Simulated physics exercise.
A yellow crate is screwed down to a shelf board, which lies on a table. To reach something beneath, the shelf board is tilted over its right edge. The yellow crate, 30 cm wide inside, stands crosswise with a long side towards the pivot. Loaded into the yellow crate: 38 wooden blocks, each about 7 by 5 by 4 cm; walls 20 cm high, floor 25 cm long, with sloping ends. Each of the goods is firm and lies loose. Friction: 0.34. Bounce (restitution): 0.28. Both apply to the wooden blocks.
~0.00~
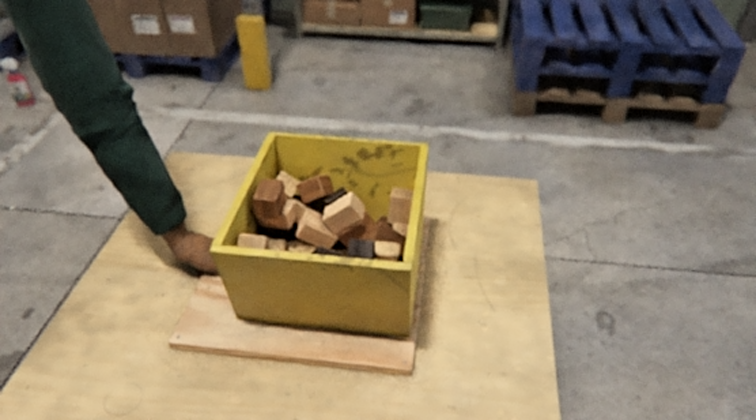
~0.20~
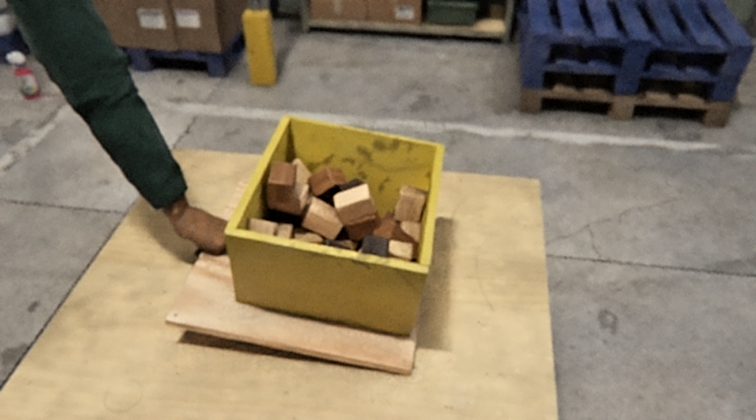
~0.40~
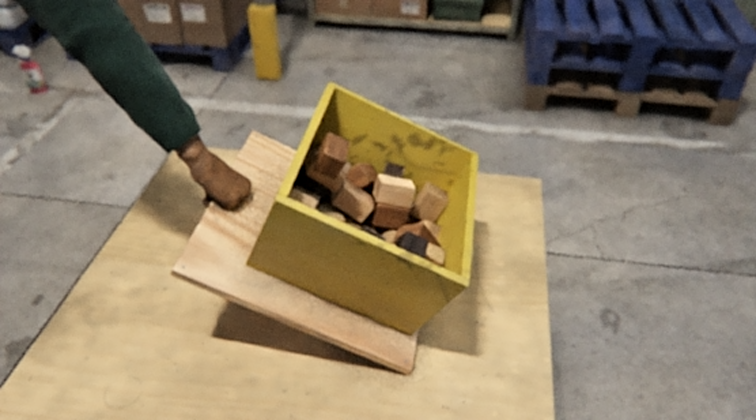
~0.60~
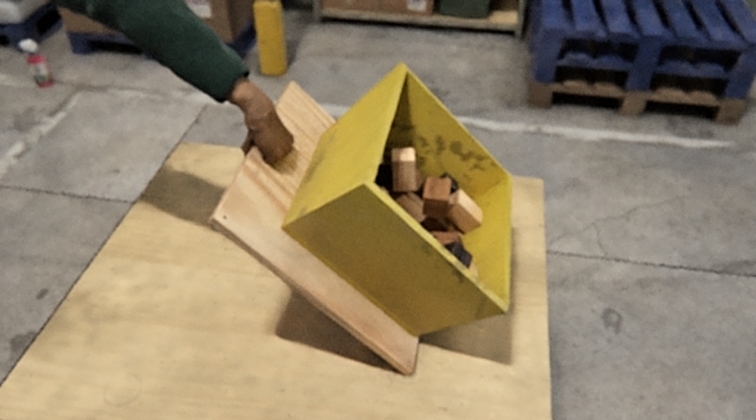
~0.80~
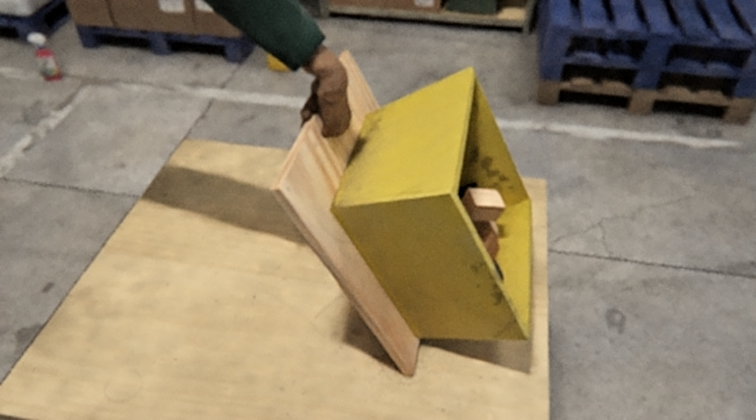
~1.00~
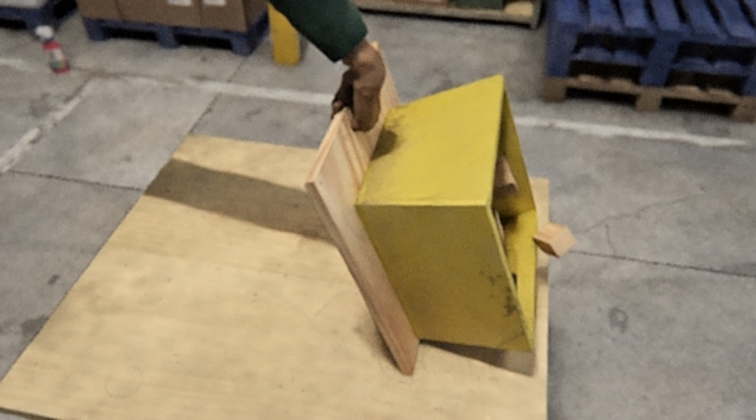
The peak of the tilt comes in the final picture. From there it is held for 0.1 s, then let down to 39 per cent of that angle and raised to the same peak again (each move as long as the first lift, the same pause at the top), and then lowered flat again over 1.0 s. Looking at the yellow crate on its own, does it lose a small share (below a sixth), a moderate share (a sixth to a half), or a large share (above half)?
It loses a small share.
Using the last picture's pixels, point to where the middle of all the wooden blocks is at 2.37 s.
They're centred near (401, 226).
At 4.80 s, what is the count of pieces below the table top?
I'd estimate some 1 by that time.
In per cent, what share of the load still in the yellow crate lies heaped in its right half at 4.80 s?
I'd say near 70 out of a hundred.
After 1.61 s, tilt 48°; 1 of 38 out of the yellow crate.
After 2.37 s, tilt 35°; 1 of 38 out of the yellow crate.
After 3.43 s, tilt 61°; 1 of 38 out of the yellow crate.
Final count (at 4.80 s), 1 of 38 out of the yellow crate. Asked share, 1 of 38, 3 per cent.
